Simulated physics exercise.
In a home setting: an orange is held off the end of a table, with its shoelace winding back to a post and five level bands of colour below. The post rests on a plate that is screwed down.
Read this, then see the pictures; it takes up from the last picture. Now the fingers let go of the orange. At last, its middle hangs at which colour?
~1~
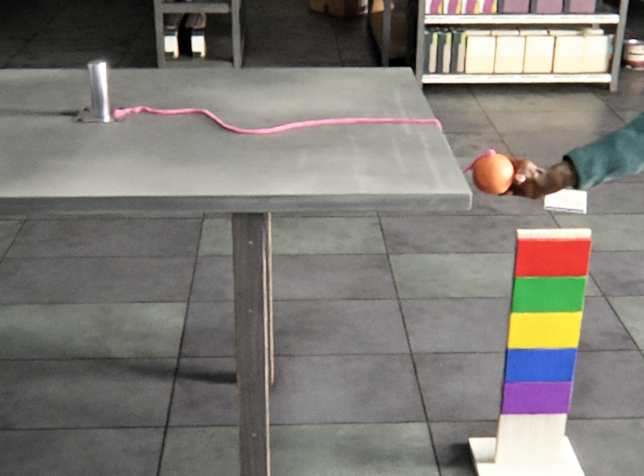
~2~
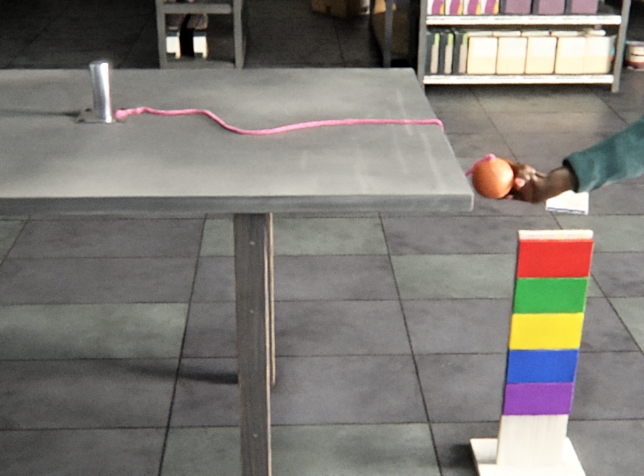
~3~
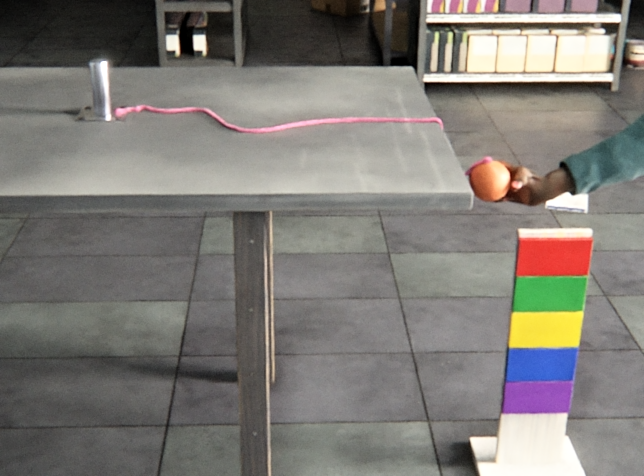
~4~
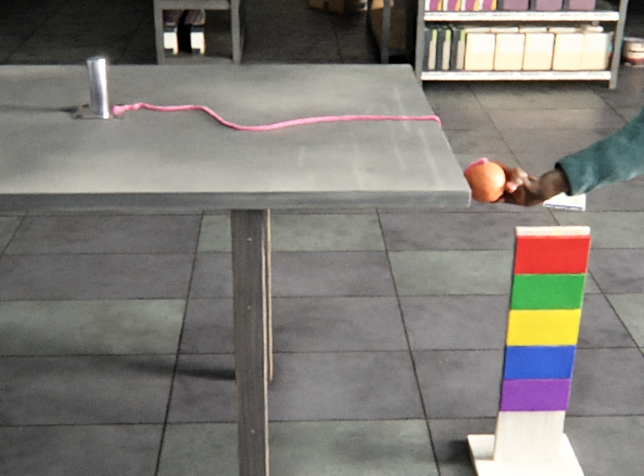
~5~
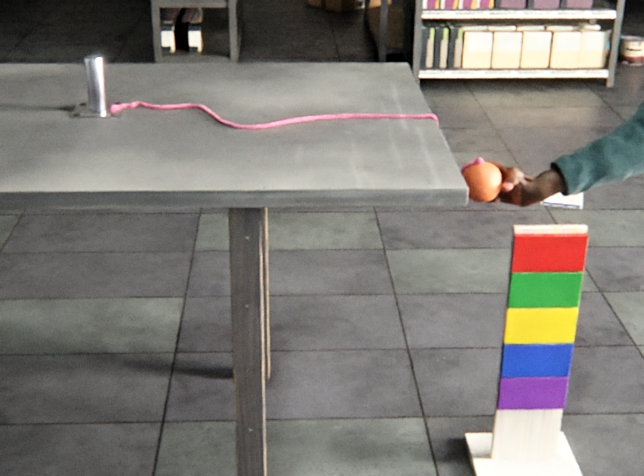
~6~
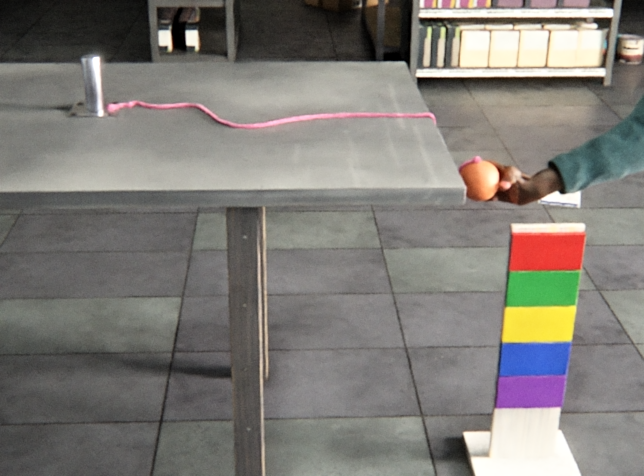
At green.
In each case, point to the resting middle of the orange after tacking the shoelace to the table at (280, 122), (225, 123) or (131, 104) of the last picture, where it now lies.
In order of the tries: About (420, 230), about (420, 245), about (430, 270).
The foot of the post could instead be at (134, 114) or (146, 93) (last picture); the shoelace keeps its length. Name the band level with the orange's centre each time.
Answer, in order: Yellow, yellow.
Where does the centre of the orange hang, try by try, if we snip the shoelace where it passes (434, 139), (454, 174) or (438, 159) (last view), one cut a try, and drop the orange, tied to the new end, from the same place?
In turn, (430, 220) for the first, (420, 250) for the second and (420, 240) for the third.
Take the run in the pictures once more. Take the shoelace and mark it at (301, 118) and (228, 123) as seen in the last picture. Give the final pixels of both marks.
Roughly (363, 112) for the first and (282, 111) for the second.
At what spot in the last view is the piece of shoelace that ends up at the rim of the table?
Around (368, 115).
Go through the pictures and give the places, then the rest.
In the first picture, orange (493, 175); red (554, 259); green (549, 296); yellow (545, 331); blue (541, 366); purple (537, 399).
In the second picture, orange (492, 179); shoelace through (150, 110) (216, 119) (272, 131) (355, 122) (440, 130).
In the third picture, orange (490, 181).
In the fourth picture, orange (484, 183); shoelace through (147, 106) (214, 115) (270, 127) (353, 118) (438, 126).
In the fifth picture, orange (481, 182).
In the sixth picture, orange (479, 181); shoelace through (142, 104) (209, 113) (265, 125) (348, 115) (433, 124).
Soon after, orange near (443, 265); level with red.
Then, orange near (395, 280); level with green.
Further on, orange near (439, 277); level with green.
At rest, orange near (430, 279); level with green. The green one.
